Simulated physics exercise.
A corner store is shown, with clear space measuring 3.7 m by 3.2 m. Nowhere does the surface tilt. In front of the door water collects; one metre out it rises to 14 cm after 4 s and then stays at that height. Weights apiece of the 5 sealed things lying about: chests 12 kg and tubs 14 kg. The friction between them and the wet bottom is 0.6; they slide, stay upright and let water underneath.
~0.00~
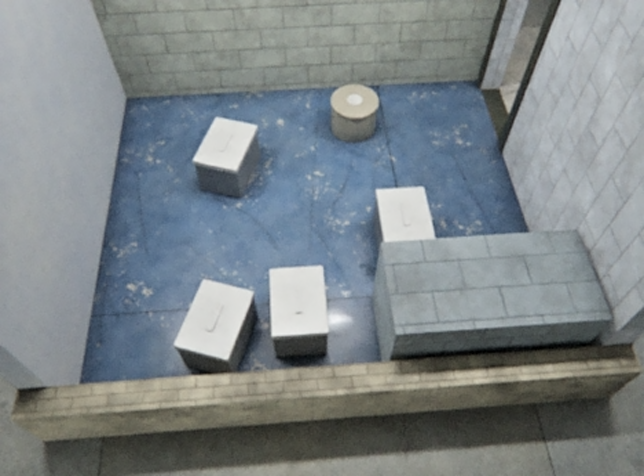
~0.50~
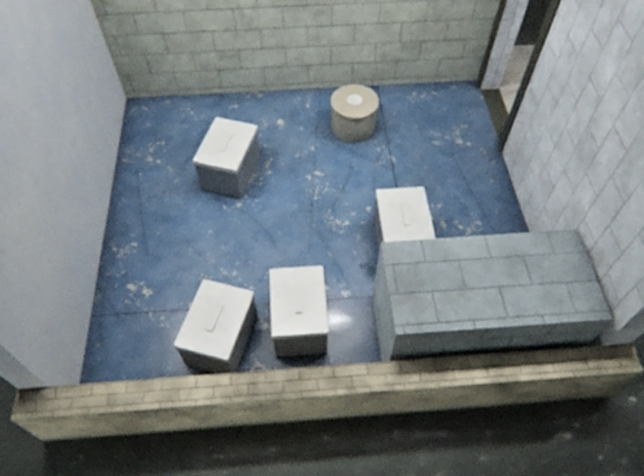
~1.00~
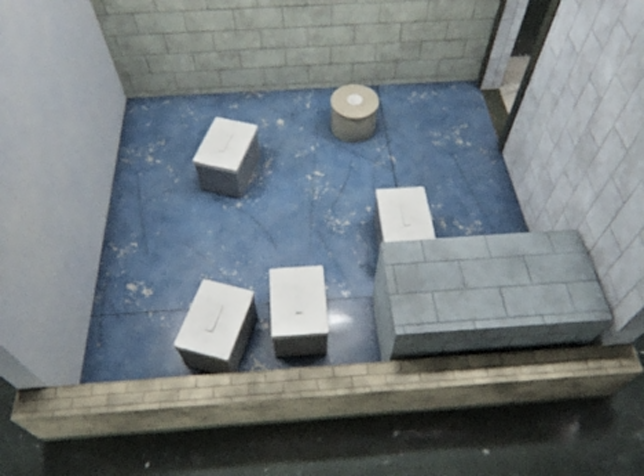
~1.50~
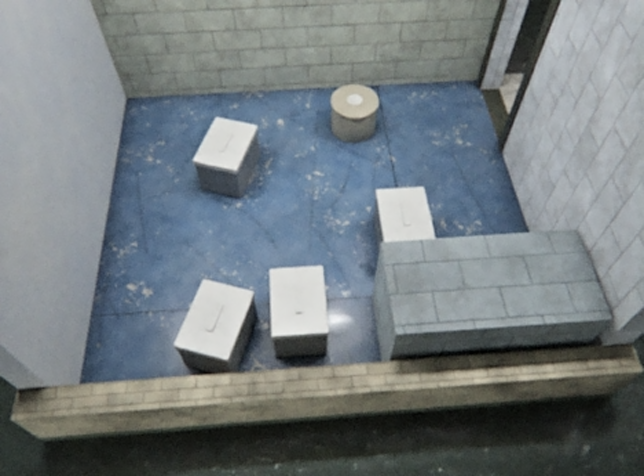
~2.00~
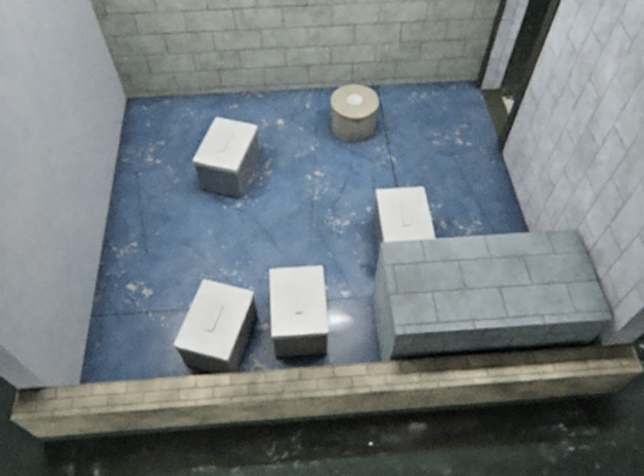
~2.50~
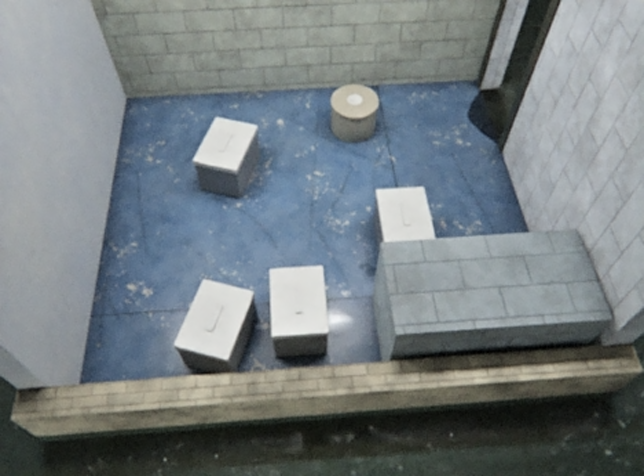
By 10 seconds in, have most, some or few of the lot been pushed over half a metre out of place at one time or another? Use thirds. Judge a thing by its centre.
Few - under a third.
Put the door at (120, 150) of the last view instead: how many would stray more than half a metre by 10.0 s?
So the tally would be 0.
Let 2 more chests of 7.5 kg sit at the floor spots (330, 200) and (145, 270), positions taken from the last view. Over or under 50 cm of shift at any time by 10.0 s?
Well, the first one tops the mark, and the second stays under the mark.
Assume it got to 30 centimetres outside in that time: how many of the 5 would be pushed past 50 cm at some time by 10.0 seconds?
That would make 4 of them.
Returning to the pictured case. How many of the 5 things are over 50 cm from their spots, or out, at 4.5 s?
The count is 0.
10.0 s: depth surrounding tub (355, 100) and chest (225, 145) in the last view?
6 and 4 cm.
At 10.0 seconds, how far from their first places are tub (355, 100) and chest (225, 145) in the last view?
Shifts: 0 cm / 0 cm.
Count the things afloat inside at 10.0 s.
It comes to 0 of them.
After 3.5 s 0 of 5 are over 50 cm from their spots; 0 afloat.
After 4.5 s 0 of 5 are over 50 cm from their spots; 0 afloat.
After 7.0 s 0 of 5 are over 50 cm from their spots; 0 afloat.
After 10.0 s 0 of 5 are over 50 cm from their spots, and 0 have been at some point; 0 afloat.
